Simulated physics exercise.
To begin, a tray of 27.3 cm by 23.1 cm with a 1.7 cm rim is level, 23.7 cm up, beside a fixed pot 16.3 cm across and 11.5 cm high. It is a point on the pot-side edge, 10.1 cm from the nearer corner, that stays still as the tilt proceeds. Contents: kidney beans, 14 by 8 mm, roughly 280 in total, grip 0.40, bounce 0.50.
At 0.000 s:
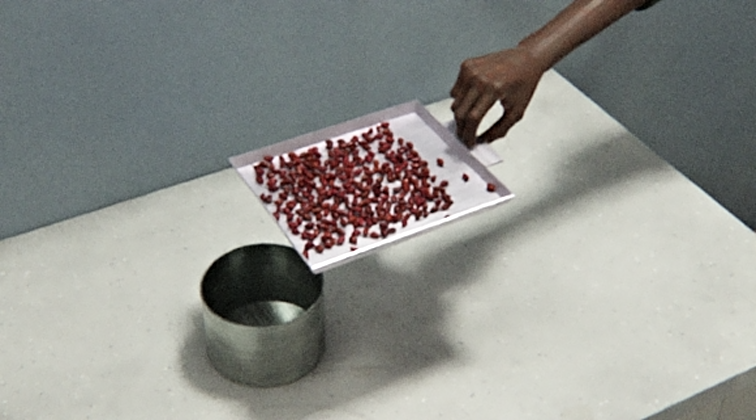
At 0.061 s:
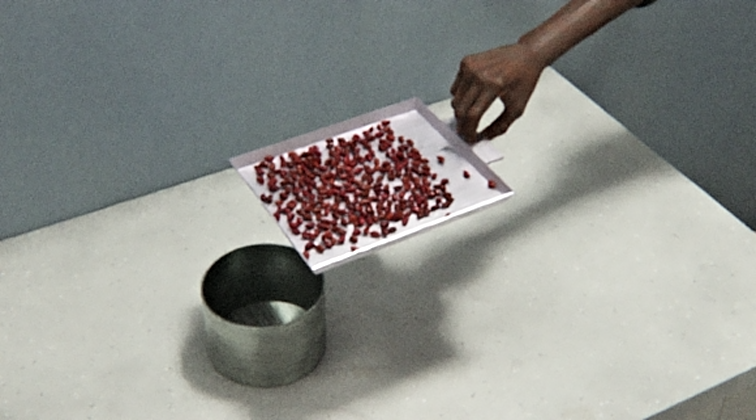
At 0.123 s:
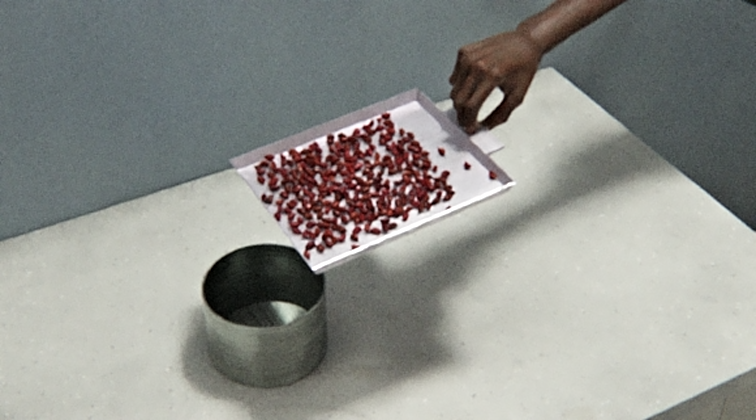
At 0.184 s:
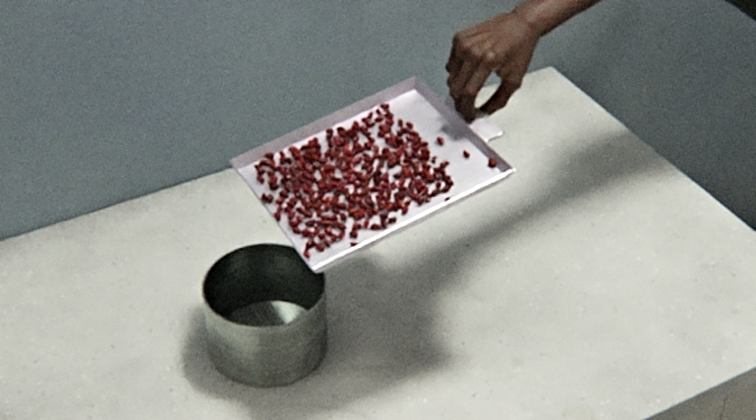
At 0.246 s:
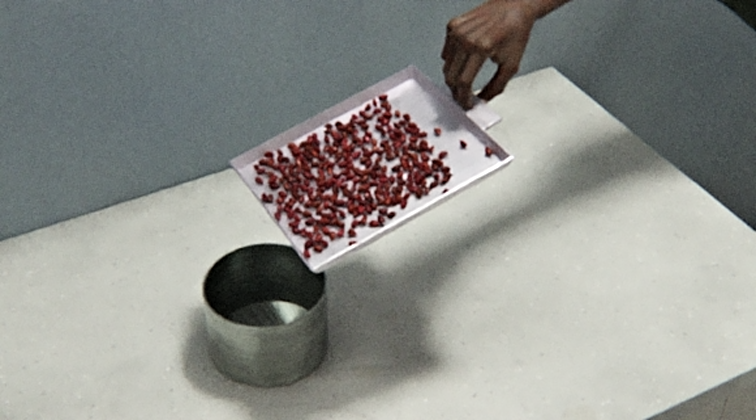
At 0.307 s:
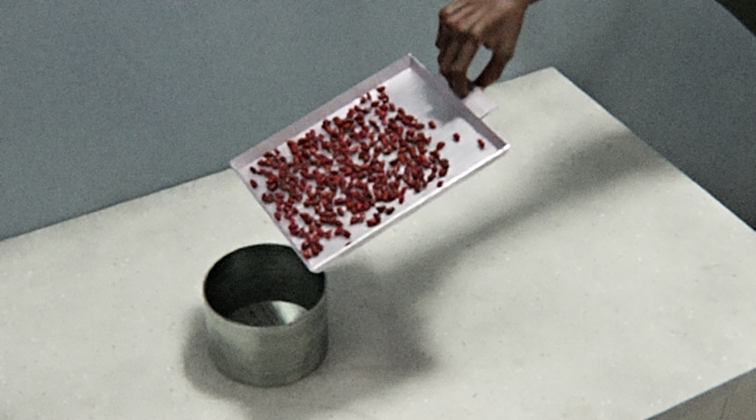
A shallow pale tray scattered with dark red beans tilts gradually as a hand at its right end raises that side, its near corner staying above the rim of a round metal pot on a light tabletop.
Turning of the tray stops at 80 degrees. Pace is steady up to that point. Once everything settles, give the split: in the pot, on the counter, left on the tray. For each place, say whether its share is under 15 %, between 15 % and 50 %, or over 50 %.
In the end pot: The main fraction, counter: An intermediate fraction, tray: A minor fraction.
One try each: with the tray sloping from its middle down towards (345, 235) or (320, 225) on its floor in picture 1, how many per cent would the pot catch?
The share comes to about 0 in a hundred, then about 25 in a hundred.
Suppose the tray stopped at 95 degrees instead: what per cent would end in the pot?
I'd put it at close to 60 per cent.
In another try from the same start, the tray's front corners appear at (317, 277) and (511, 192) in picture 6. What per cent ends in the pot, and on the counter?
You'd end with pot at 0 and counter at 100.
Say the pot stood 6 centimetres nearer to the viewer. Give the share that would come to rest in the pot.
My estimate: Some 55 per cent.
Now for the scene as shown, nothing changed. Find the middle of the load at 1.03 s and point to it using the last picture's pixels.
Load centre: About (262, 215) px.
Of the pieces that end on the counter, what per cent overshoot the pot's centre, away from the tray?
Share past the middle: Roughly 80 percent.
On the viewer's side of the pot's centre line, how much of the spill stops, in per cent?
Estimate: Close to 60 per cent of the pieces.
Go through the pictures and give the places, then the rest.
Tray tilt 0 degrees, front corners at (314, 263) and (507, 193); middle of the pieces at (358, 185); pot at (262, 283), in the first picture.
Tray tilt 1 degrees, front corners at (315, 263) and (508, 191); middle of the pieces at (359, 184), in the second picture.
Tray tilt 4 degrees, front corners at (315, 264) and (509, 181), lowest corner left back; middle of the pieces at (359, 180), in the third picture.
Tray tilt 9 degrees, front corners at (314, 263) and (508, 168), lowest corner left back; middle of the pieces at (358, 174), in the fourth picture.
Tray tilt 13 degrees, front corners at (314, 264) and (506, 157), lowest corner left back; middle of the pieces at (356, 170), in the fifth picture.
Tray tilt 17 degrees, front corners at (313, 264) and (503, 145), lowest corner left back; middle of the pieces at (354, 167); pot at (265, 284). Its pace works out near 70 degrees a second, in the sixth picture.
Then, at 0.74 s, tilt 47 degrees; the tray holds 100 %, the pot 0 %.
Then, at 1.03 s, tilt 68 degrees; the tray holds 60 %, the pot 15 %.
After 1.42 s, tilt 80 degrees; the tray holds 10 %, the pot 50 %.
By 2.9 s all is still; pot 60 %, counter 35 %, tray 0 %.
